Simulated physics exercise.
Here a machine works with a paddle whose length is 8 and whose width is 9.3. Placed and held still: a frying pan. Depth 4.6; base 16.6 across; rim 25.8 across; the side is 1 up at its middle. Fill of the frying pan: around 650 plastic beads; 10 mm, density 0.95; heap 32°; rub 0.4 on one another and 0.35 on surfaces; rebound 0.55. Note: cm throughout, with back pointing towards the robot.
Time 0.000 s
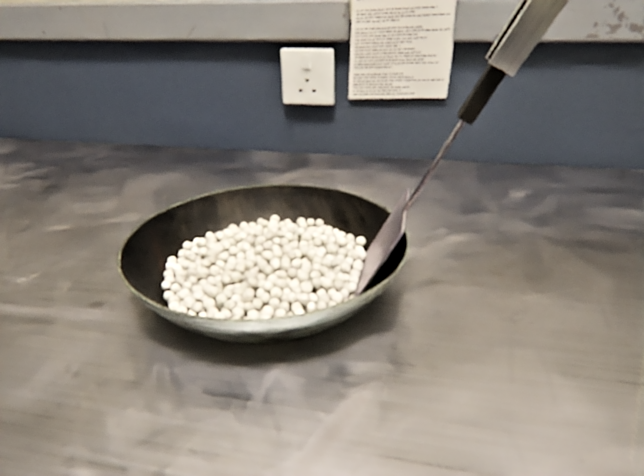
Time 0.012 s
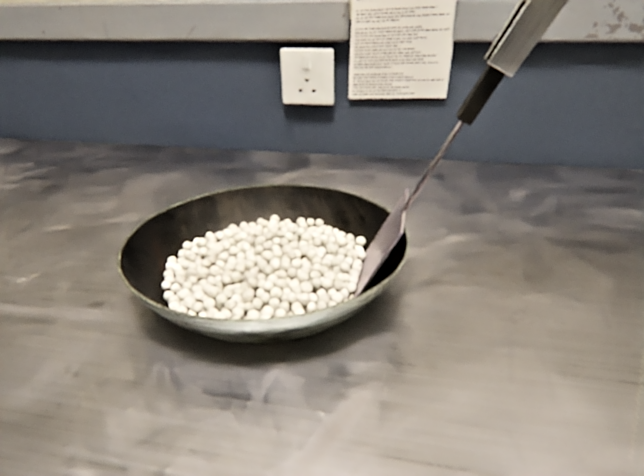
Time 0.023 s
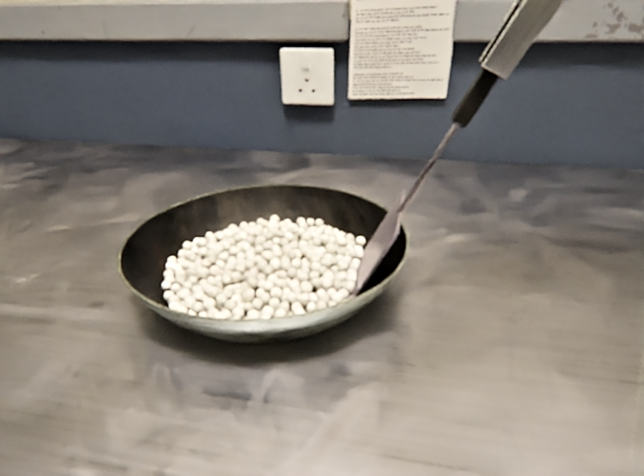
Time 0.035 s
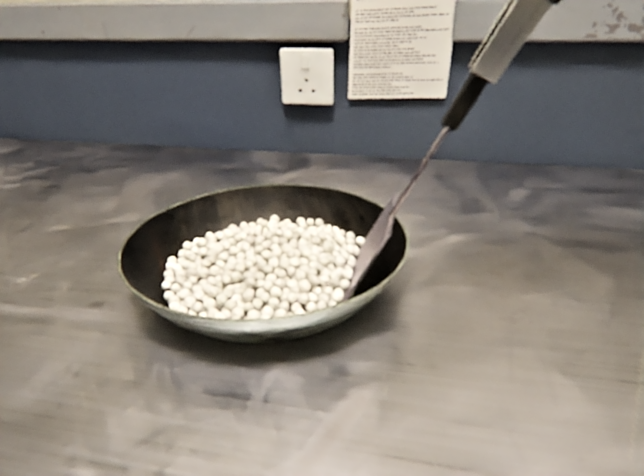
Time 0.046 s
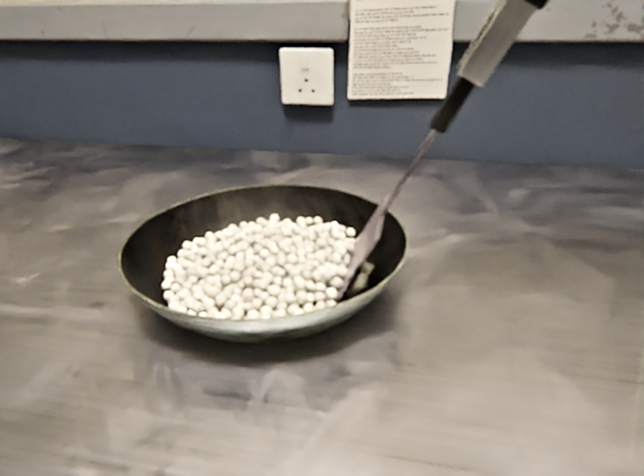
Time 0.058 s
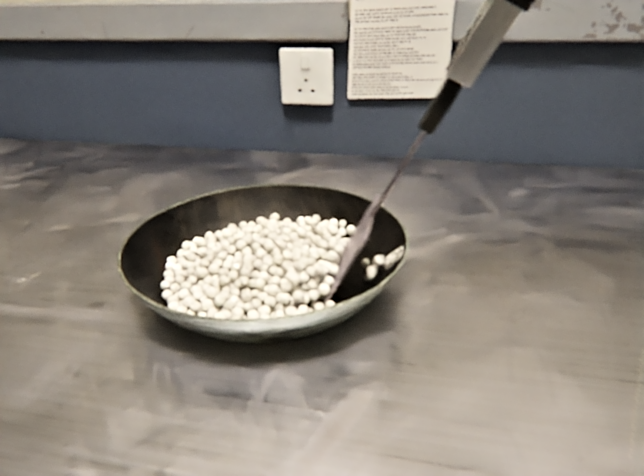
A metal paddle dipped into the right side of a dark pan of white beads stayed still at first, then slid a little to the left, nudging the beads while a few showed up behind it.
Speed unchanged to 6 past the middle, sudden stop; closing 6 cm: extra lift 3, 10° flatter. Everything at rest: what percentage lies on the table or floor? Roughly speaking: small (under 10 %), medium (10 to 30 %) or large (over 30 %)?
Roughly, small, under 10 %.
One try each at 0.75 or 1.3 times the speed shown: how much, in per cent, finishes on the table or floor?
Roughly 0 % and roughly 10 %.
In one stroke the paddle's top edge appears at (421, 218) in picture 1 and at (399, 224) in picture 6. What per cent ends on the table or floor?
Close to 0 in a hundred.
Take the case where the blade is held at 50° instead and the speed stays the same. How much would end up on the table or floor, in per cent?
My guess is close to 0 per cent.
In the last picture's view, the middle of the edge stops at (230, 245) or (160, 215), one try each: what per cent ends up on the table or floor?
I'd say roughly 0 per cent, then roughly 30 per cent.
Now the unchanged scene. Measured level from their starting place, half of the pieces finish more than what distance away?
Roughly 3 cm.
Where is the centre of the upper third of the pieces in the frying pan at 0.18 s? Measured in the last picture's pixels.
Around (231, 247).
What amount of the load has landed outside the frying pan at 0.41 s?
I'd put it at around 0 per cent.
By 0.12 s, sloping 63°, highest piece 20 above the table; 646 in the frying pan, 1 on the blade or in flight.
By 0.18 s, sloping 59°, highest piece 31 above the table; 646 in the frying pan, 1 on the blade or in flight.
By 0.41 s, sloping 53°, highest piece 41 above the table; 629 in the frying pan, 15 on the table or floor, 3 on the blade or in flight.
By 1.46 s, sloping 53°, highest piece 5 above the table; 628 in the frying pan, 19 on the table or floor.
Final count, 628 in the frying pan, 19 on the table or floor. That is 3 % on the table or floor.
